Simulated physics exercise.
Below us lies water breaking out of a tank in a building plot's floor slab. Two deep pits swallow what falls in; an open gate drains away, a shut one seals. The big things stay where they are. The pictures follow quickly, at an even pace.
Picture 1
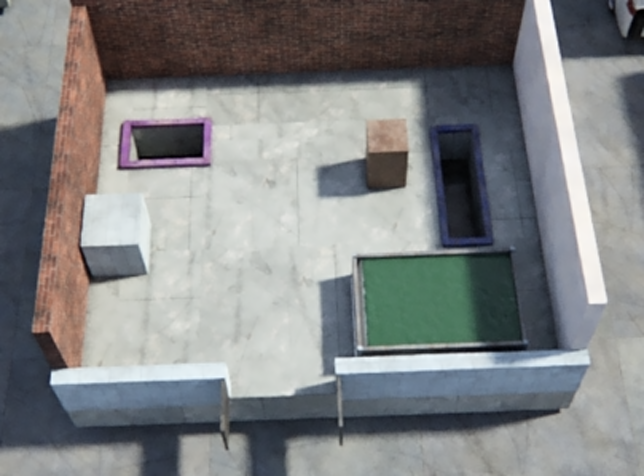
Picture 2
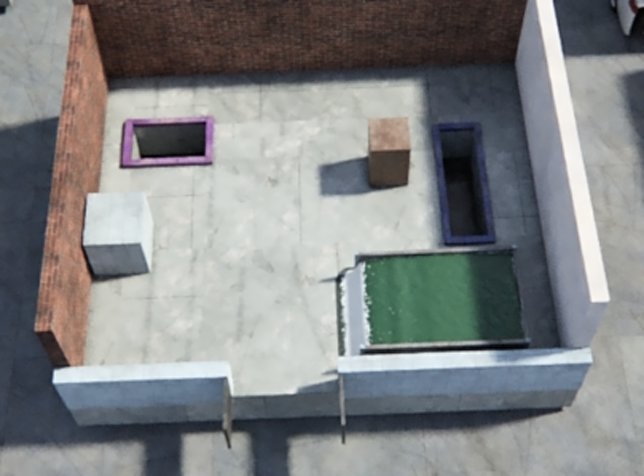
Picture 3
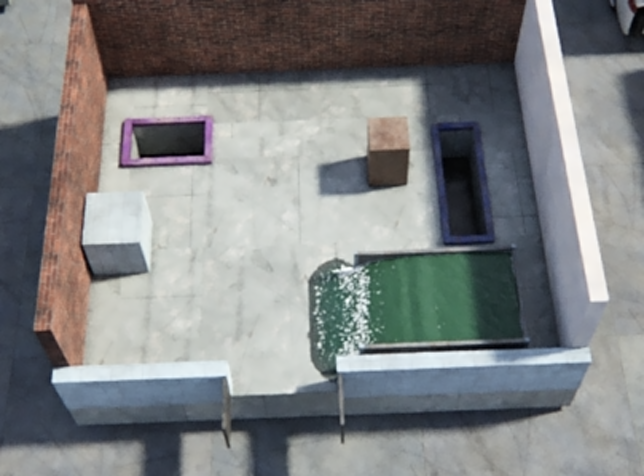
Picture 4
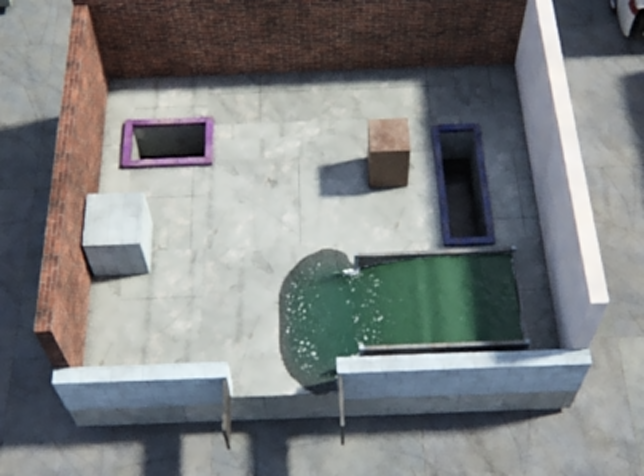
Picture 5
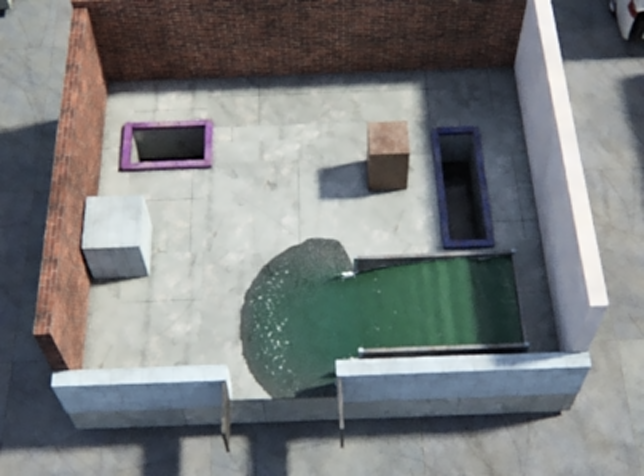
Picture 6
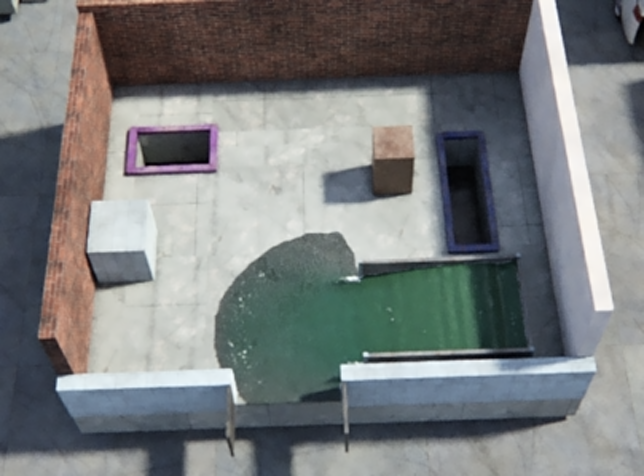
The clip opens on a walled plot with two framed pits, two blocks and a tank of still green water at the lower right. The tank's left side opens and water pours out, foaming at its front. It spreads leftward across the slab in a widening, rounded dark sheet.
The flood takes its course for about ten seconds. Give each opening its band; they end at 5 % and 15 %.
In the end: The gate takes above 15 %; the purple pit takes not even 5 %; the blue pit takes not even 5 %.
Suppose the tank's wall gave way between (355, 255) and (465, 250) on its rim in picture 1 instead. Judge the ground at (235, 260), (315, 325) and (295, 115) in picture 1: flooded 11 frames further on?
In that order: Not flooded, no water, under water.
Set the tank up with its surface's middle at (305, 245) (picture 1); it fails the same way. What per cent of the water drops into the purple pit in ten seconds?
Parts in a hundred: Purple 8.
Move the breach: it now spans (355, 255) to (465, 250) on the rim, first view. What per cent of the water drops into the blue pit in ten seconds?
Per cent: Blue 20.
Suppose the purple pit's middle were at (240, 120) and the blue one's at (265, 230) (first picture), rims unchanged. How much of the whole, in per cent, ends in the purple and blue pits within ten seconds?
Per cent: Purple 0, blue 25.
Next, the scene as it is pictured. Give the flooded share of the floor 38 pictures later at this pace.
Near 55 in a hundred.
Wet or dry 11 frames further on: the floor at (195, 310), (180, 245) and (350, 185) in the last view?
As listed: Wet, under water, not flooded.
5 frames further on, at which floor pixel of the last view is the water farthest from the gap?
Around (89, 373).
A moment on, water covers 30 % of the floor; the gate 2 %, the purple pit 0 %, the blue pit 0 %.
Next, water covers 35 % of the floor; the gate 6 %, the purple pit 0 %, the blue pit 0 %.
Then, water covers 40 % of the floor; the gate 11 %, the purple pit 1 %, the blue pit 0 %.
Later, water covers 55 % of the floor; the gate 16 %, the purple pit 2 %, the blue pit 0 %.
In the end, water covers 85 % of the floor; the gate 26 %, the purple pit 2 %, the blue pit 0 %.
